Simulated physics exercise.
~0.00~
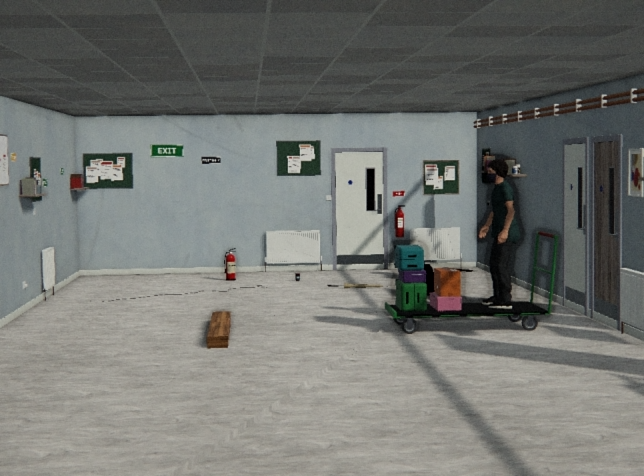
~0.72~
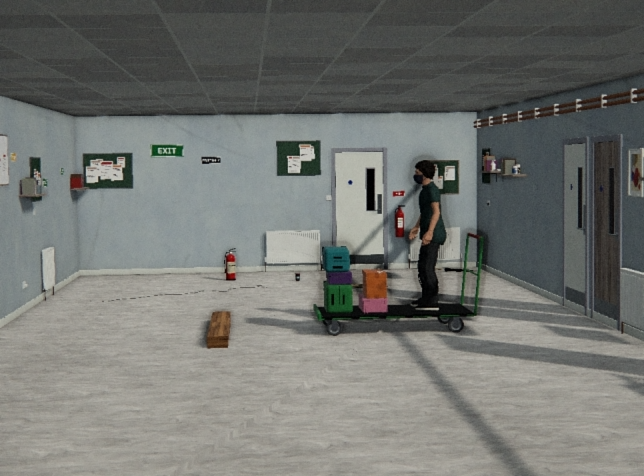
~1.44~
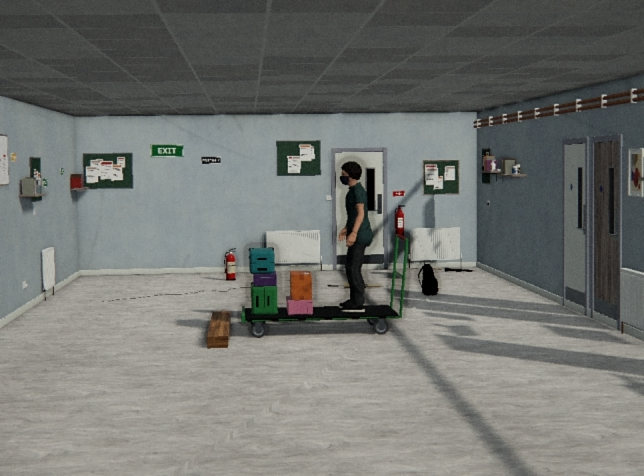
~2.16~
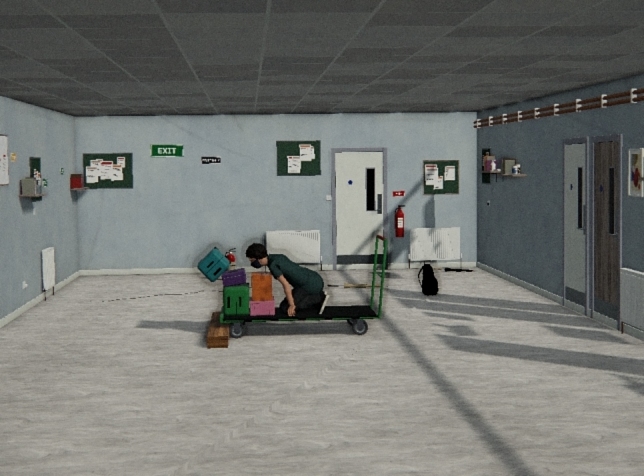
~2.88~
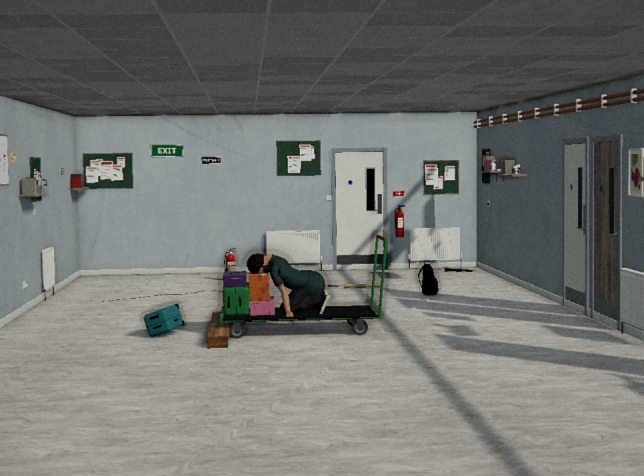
A person riding a cart left slumps onto boxes as it stops and a teal case tumbles off.
